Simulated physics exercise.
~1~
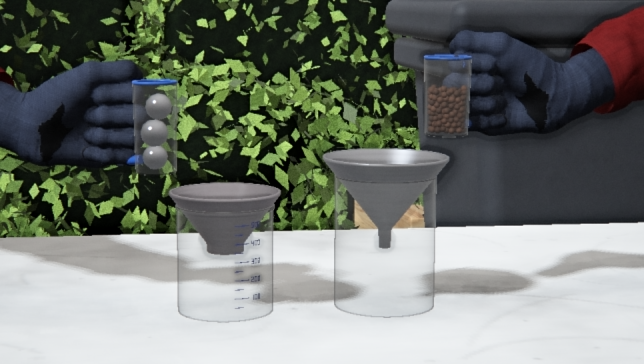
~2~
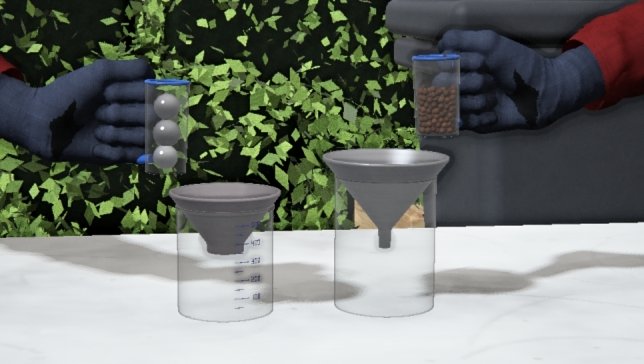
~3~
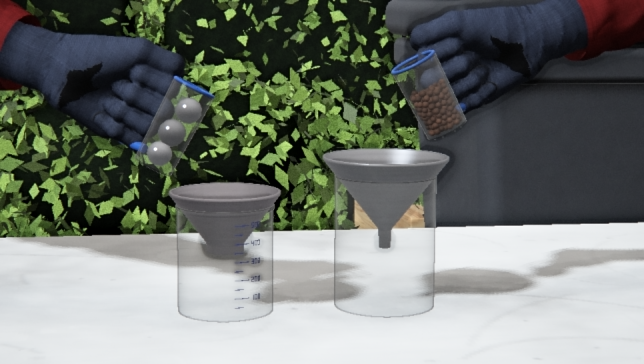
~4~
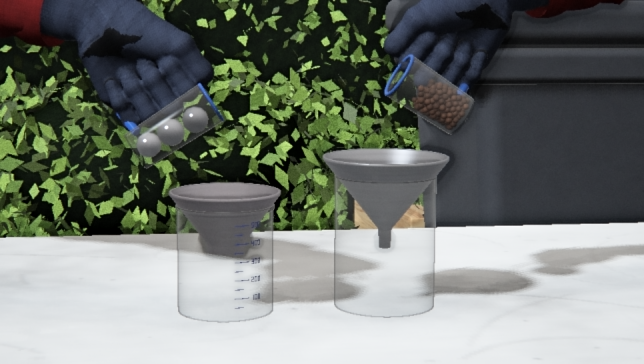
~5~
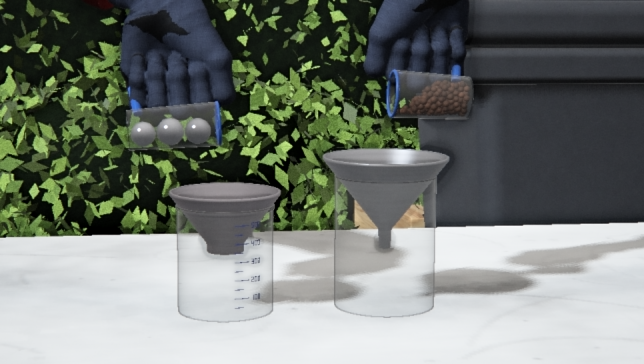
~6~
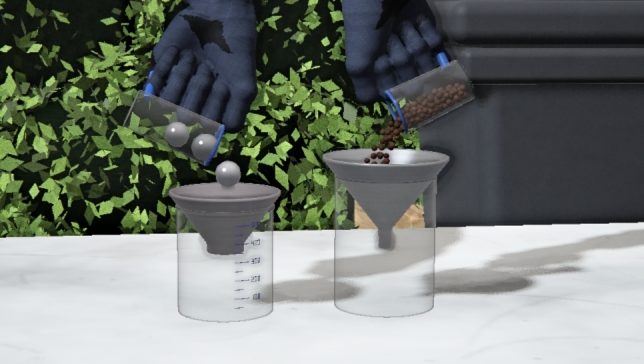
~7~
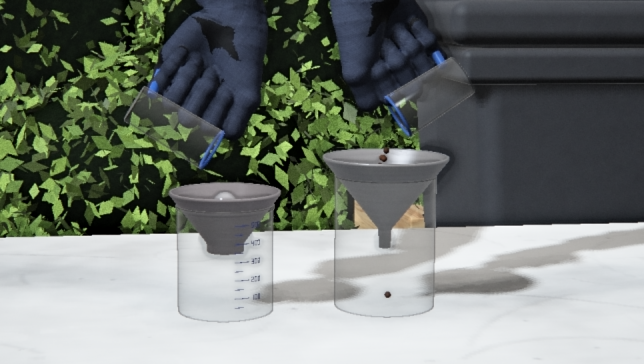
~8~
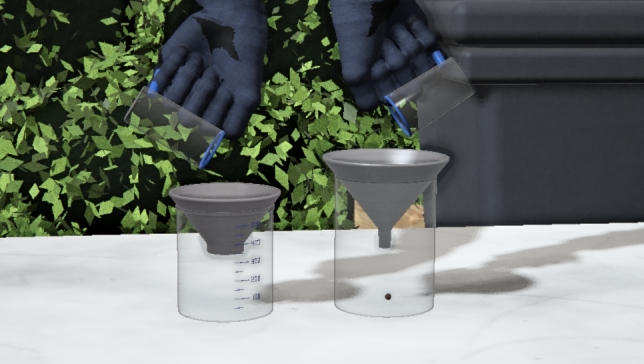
Two dark-gloved hands, the right one with a red sleeve, hold clear blue-rimmed cups above a pale marble table, seen from the front before a leafy hedge and a dark grey block. The left cup holds three grey balls, the right one small brown beads, and below each stands a grey funnel in a clear jar. The hands tip the cups inward until they lie on their sides. A ball drops to the left funnel while beads spill into the right. Both cups empty, but the left jar stays bare and only a lone bead rests in the right.
